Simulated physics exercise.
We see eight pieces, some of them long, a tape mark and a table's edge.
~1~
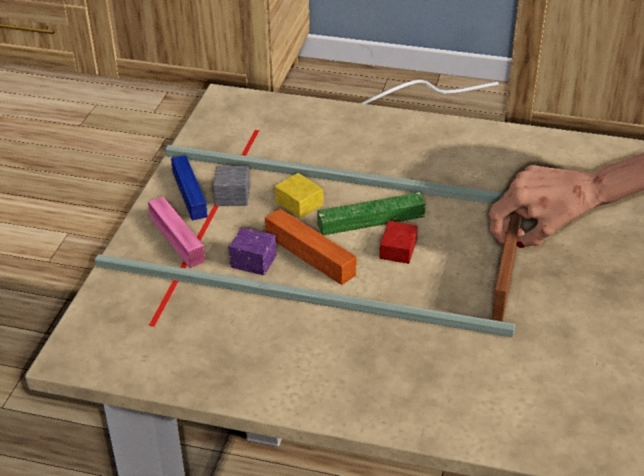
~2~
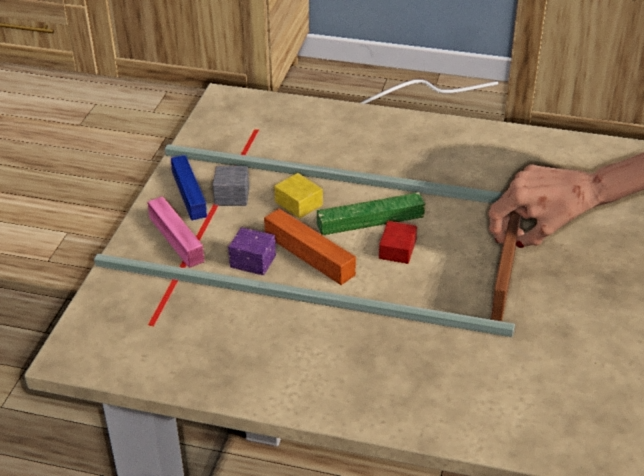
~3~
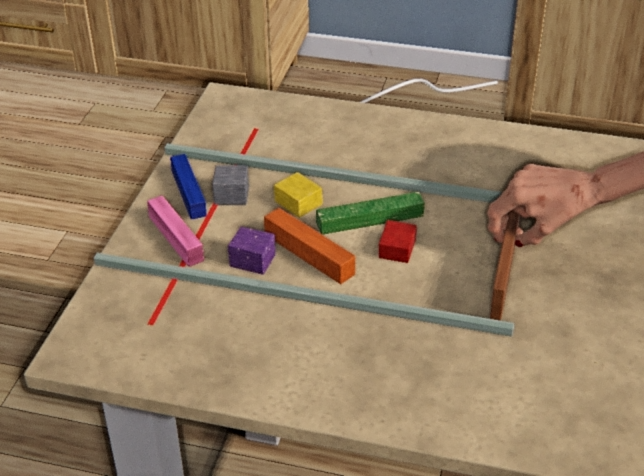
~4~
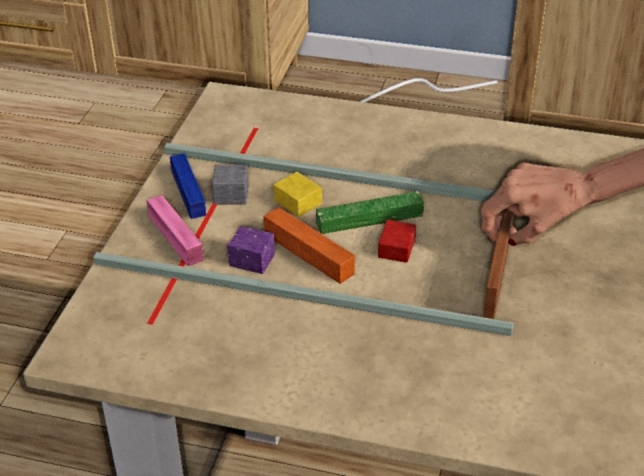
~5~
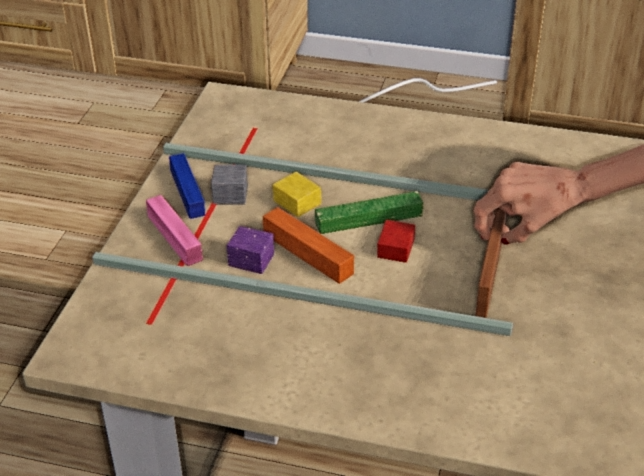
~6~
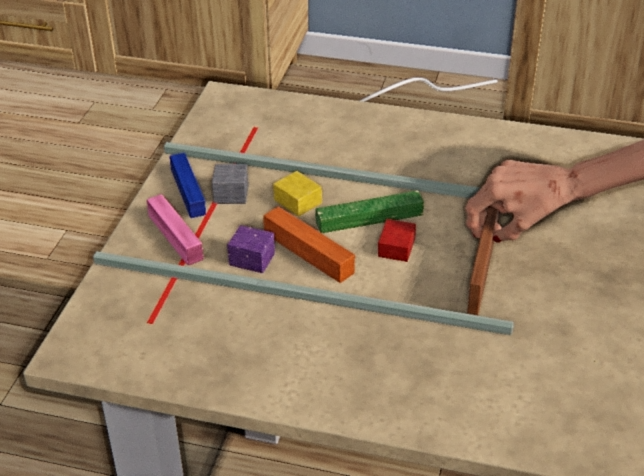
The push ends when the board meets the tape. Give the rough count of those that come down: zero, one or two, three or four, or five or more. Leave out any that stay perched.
Outcome: The number that fall off is one or two.
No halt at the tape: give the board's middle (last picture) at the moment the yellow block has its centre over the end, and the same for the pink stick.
About (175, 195), and (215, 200) for the other.
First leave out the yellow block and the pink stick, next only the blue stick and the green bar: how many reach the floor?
First 0, then 0.
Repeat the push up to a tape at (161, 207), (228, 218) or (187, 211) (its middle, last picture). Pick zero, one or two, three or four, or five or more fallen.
For each place: 5 or more; zero; one to two.
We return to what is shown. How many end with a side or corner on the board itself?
In contact: 3.
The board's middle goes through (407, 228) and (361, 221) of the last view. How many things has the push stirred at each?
2 and 3.
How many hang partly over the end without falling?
That would be 1.
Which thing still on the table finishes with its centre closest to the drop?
That is the grey block.
Early on, none off yet; blue stick at rest near (187, 185); pink stick at rest near (174, 229); grey block at rest near (230, 184).
A while later, none off yet; blue stick moving near (184, 183); pink stick at rest near (174, 229); grey block travelled a little near (213, 181).
Finally, the number that fall off is one or two; lost, pink stick and blue stick.
